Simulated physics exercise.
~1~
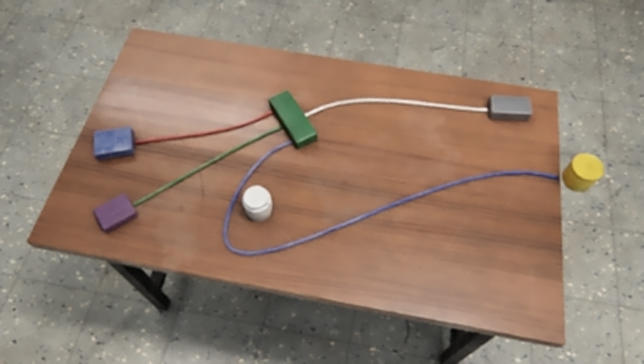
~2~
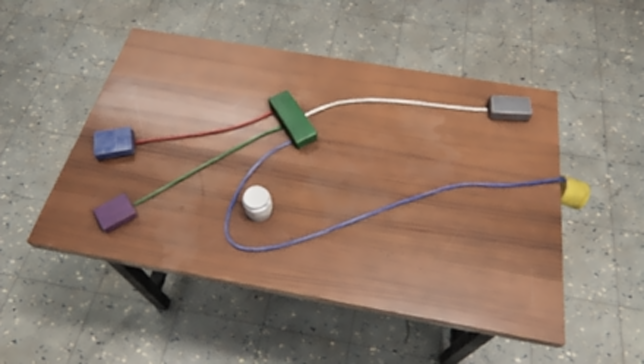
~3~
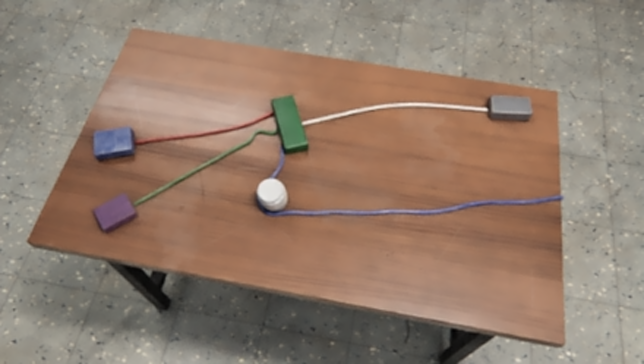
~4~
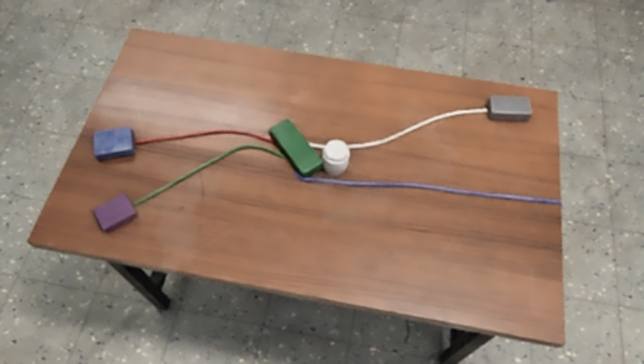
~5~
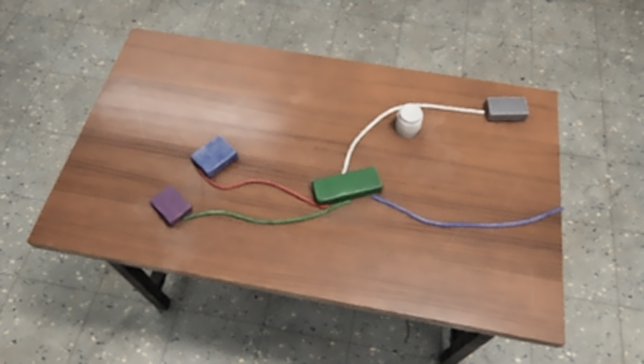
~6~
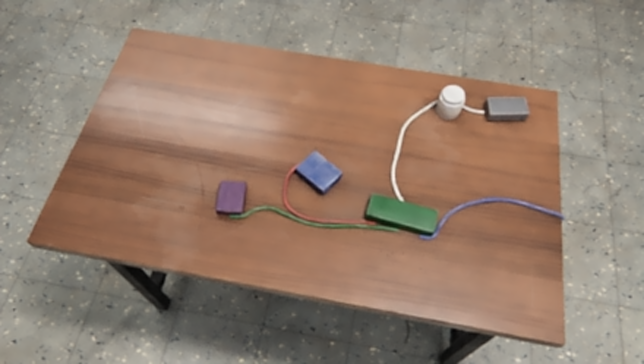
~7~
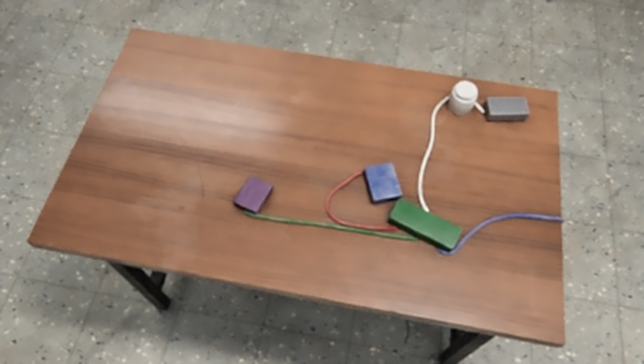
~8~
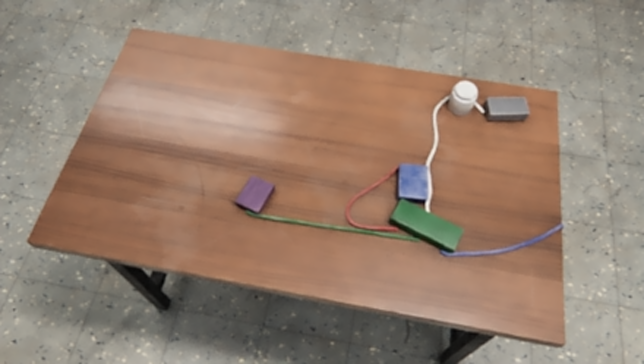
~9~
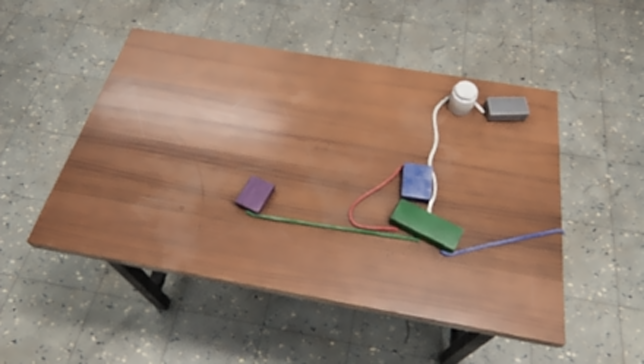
At first, a green power strip lies on a wooden table, joined by coloured cables to a blue block, a purple block, a grey block and a yellow cylinder at the right edge, with a white jar nearby. The yellow cylinder drops off the side and out of sight, pulling its blue cable taut. The cable sweeps the jar up and to the right, while the strip swings and slides rightward, dragging the blue and purple blocks behind it. The jar stops beside the grey block, which barely shifts. Finally, everything left on the table settles, the blue block resting against the strip.
